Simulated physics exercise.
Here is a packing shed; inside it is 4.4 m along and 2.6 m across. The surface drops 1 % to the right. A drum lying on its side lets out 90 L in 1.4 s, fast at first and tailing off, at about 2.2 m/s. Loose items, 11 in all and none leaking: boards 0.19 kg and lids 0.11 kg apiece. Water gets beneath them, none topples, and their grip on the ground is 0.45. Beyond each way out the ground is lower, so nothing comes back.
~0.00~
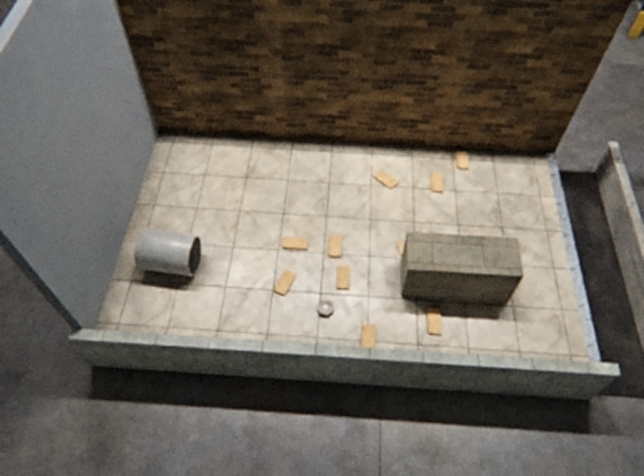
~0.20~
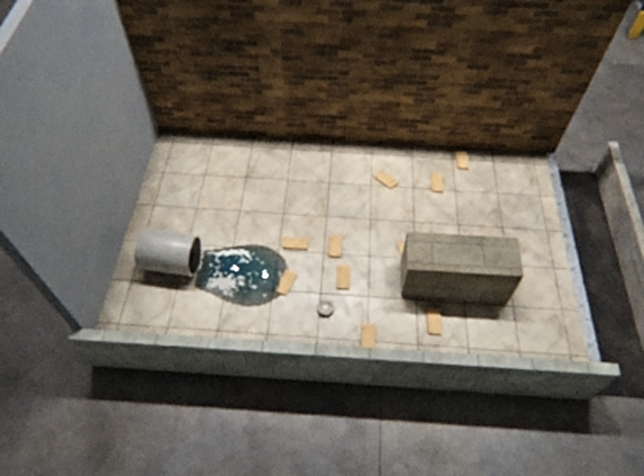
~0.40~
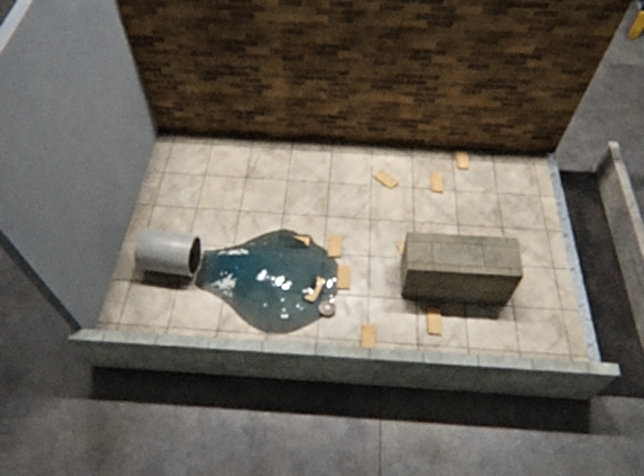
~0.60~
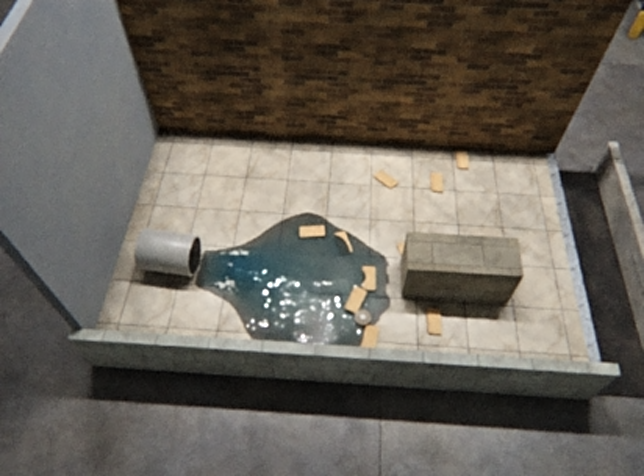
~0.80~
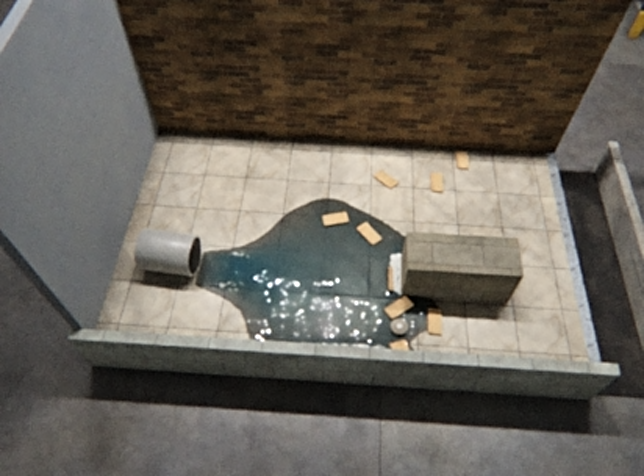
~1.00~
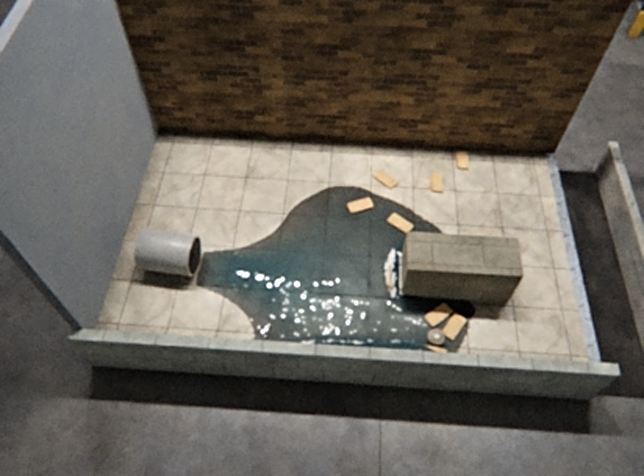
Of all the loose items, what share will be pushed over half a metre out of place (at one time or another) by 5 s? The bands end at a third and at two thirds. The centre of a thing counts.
That comes to two thirds or above.
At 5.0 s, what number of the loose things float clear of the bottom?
I count 1.
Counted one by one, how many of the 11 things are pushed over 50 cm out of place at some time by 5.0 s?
That makes 10.
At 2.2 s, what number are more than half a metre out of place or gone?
9 of them.
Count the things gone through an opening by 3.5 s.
By then 7.
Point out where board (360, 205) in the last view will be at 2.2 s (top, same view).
Around (459, 155).
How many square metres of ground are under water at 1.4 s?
Some 4.0 m2.
After 1.4 s 7 of 11 are over 50 cm from their spots; 7 afloat.
After 2.2 s 9 of 11 are over 50 cm from their spots; 3 afloat.
After 3.5 s 10 of 11 are over 50 cm from their spots; 3 afloat.
After 5.0 s 10 of 11 are over 50 cm from their spots, and 10 have been at some point; 1 afloat.
